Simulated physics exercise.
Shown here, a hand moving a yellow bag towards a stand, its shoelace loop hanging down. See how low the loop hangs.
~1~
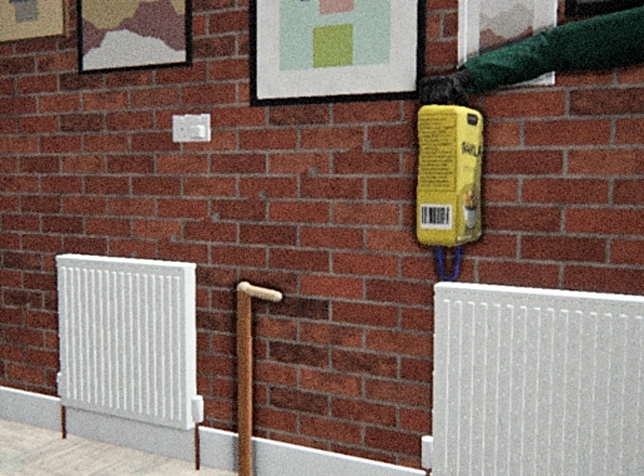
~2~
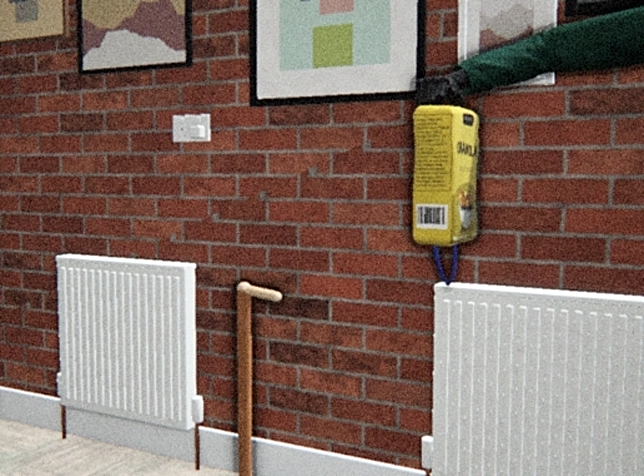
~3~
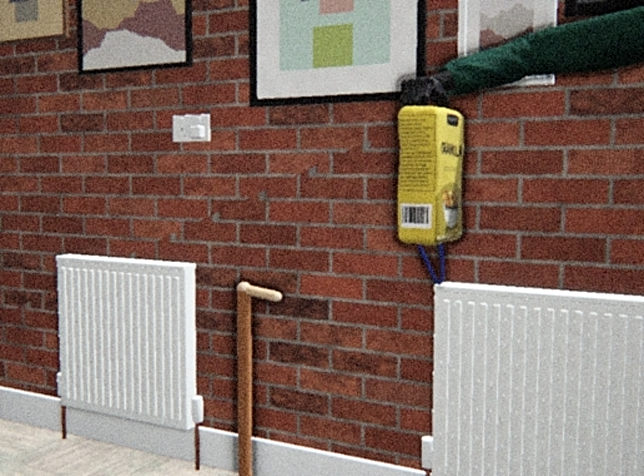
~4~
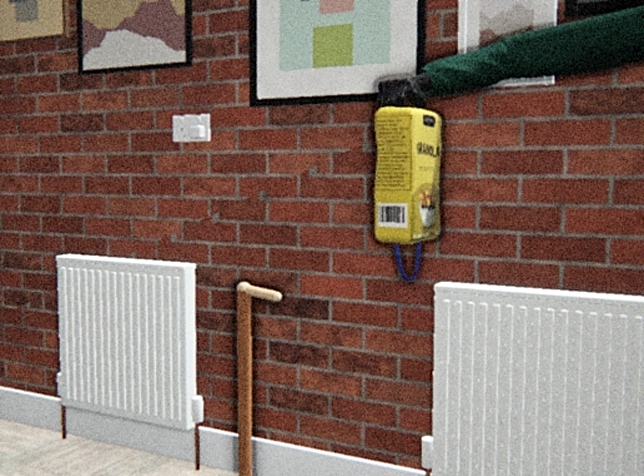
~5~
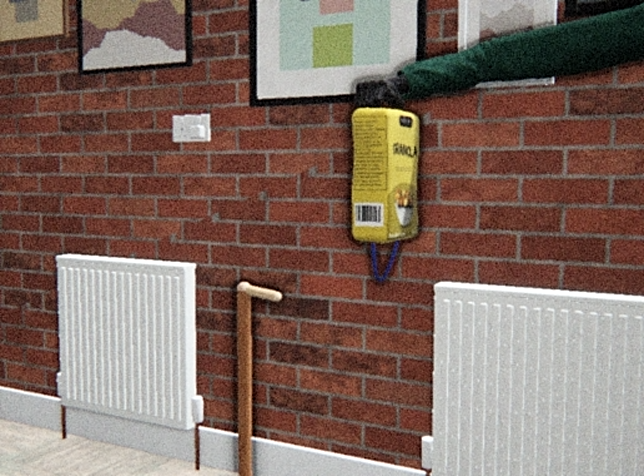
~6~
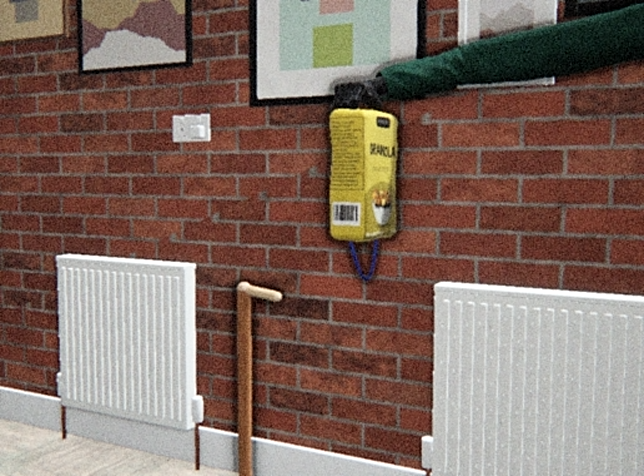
To begin with, a dark green sleeved arm holds a yellow bag, a blue loop dangling beneath it, against a brick wall above the right radiator. The arm then moves the bag steadily left, turning it slightly, until the loop hangs between the radiators, right of and above the wooden stand's hook.
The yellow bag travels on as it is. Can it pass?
The yellow bag comes away clean.
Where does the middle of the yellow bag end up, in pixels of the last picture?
It ends at (132, 175).
Then, 0.62 s on from there, bag nearing the post near (275, 175).
Then, 1.34 s on from there, bag past the post near (184, 175).
In the end, bag past the post near (132, 175). The yellow bag passes clear.
